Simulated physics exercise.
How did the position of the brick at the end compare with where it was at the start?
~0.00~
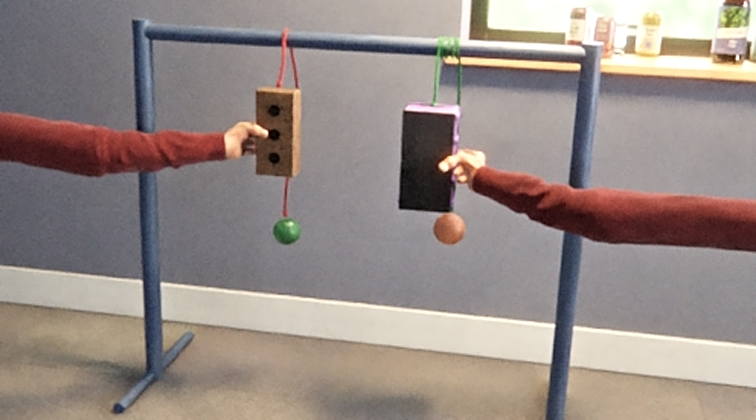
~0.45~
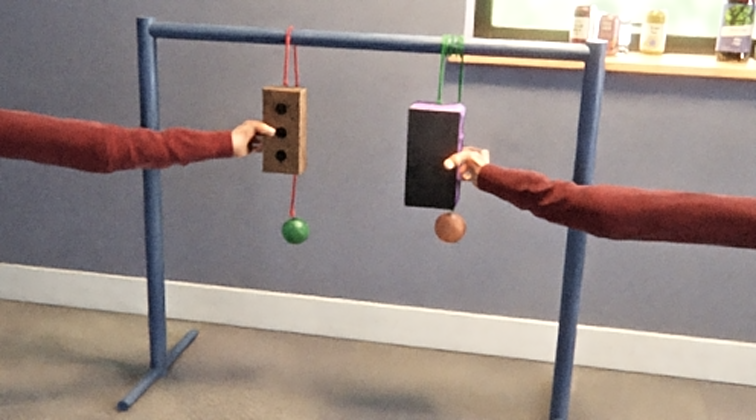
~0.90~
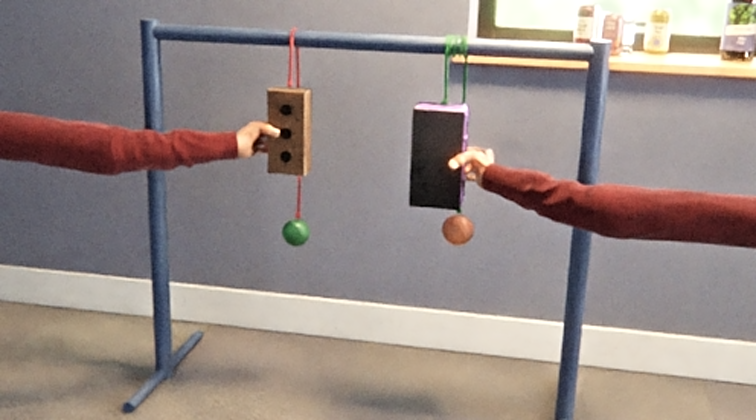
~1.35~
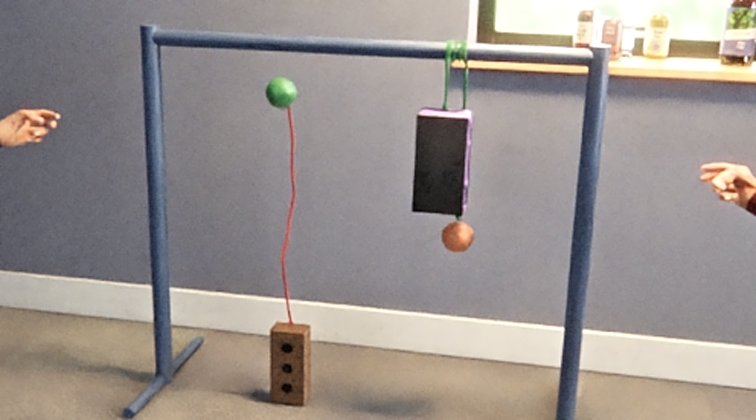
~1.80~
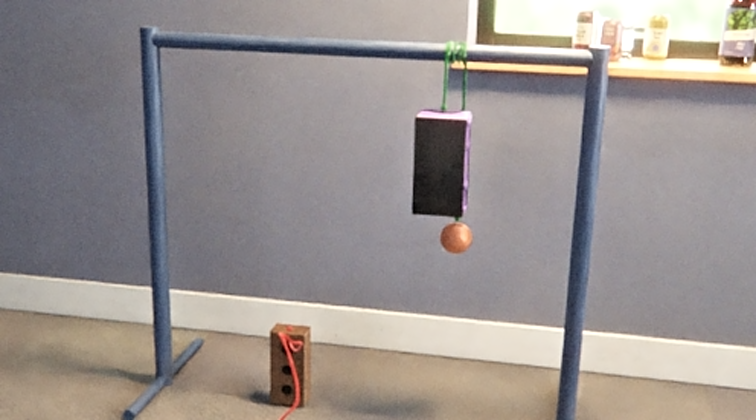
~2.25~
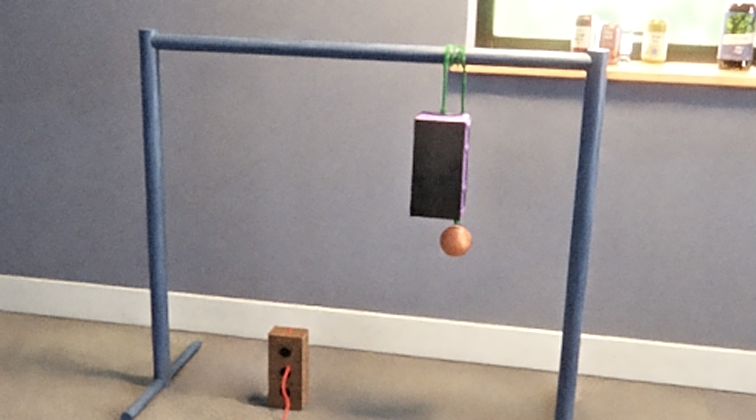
At the start the brick hung from a red lace just below the rail, with a hand on it. By the end it was standing on the floor, almost straight below where it had hung.
